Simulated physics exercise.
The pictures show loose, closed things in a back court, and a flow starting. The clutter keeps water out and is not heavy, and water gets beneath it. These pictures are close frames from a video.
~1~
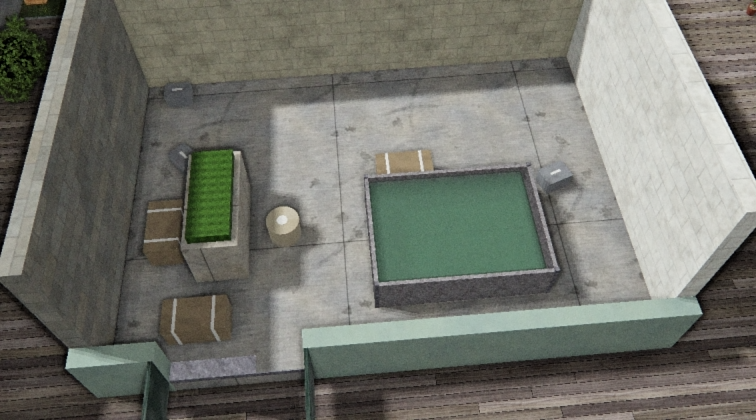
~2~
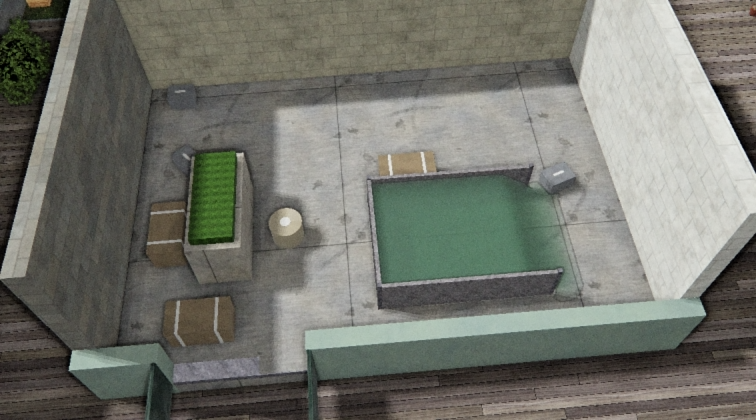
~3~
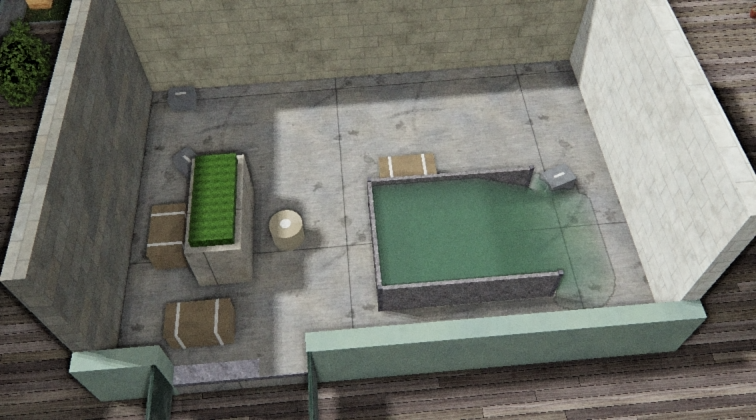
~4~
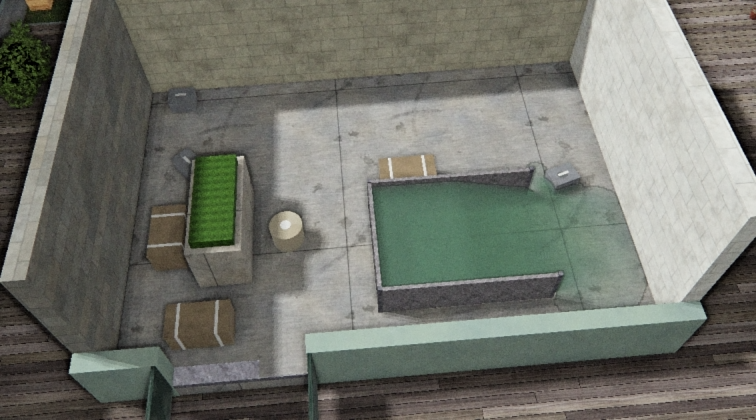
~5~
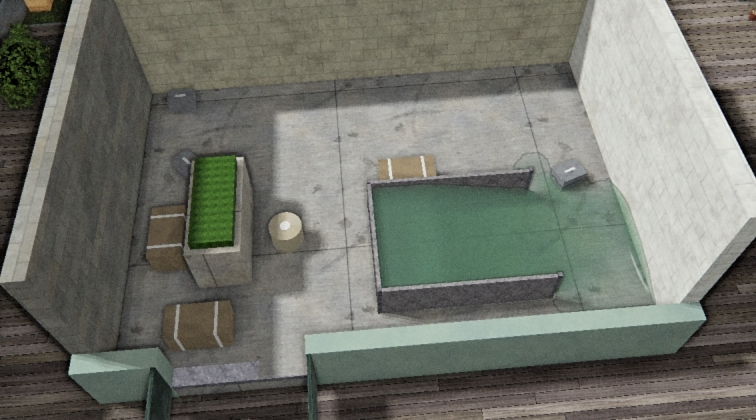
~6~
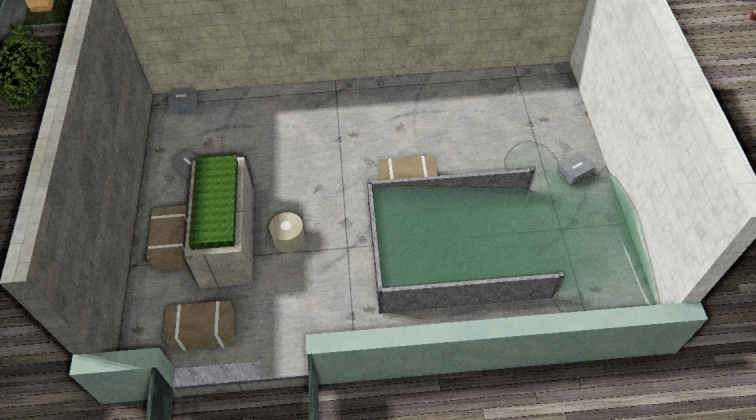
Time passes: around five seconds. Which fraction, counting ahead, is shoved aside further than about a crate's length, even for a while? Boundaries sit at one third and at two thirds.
The things swept well aside make up a smaller part than a third.
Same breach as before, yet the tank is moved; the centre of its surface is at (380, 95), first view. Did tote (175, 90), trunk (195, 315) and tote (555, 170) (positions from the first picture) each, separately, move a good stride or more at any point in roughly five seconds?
Lab note - in sequence: Less than that; less than that; displaced that much.
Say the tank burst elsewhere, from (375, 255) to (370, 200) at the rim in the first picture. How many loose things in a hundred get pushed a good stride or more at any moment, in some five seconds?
That works out to about 10 per cent of them.
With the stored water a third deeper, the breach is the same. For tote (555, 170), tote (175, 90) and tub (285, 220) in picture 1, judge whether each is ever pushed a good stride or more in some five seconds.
Order as given: Displaced that much; not past it; not past it.
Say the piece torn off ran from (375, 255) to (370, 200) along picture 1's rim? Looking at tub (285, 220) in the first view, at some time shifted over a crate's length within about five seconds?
Verdict: It covered the distance.
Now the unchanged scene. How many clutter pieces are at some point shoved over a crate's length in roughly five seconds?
1.
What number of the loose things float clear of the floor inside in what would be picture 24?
1 in all.
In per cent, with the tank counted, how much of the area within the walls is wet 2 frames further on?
I'd say around 25 in a hundred.
A moment on, 1 of 7 are well off their spots; 0 afloat.
Next, 1 of 7 are well off their spots; 0 afloat.
Later, 1 of 7 are well off their spots; 1 afloat.
In the end, 1 of 7 are well off their spots, and 1 have been at some point; 0 afloat.
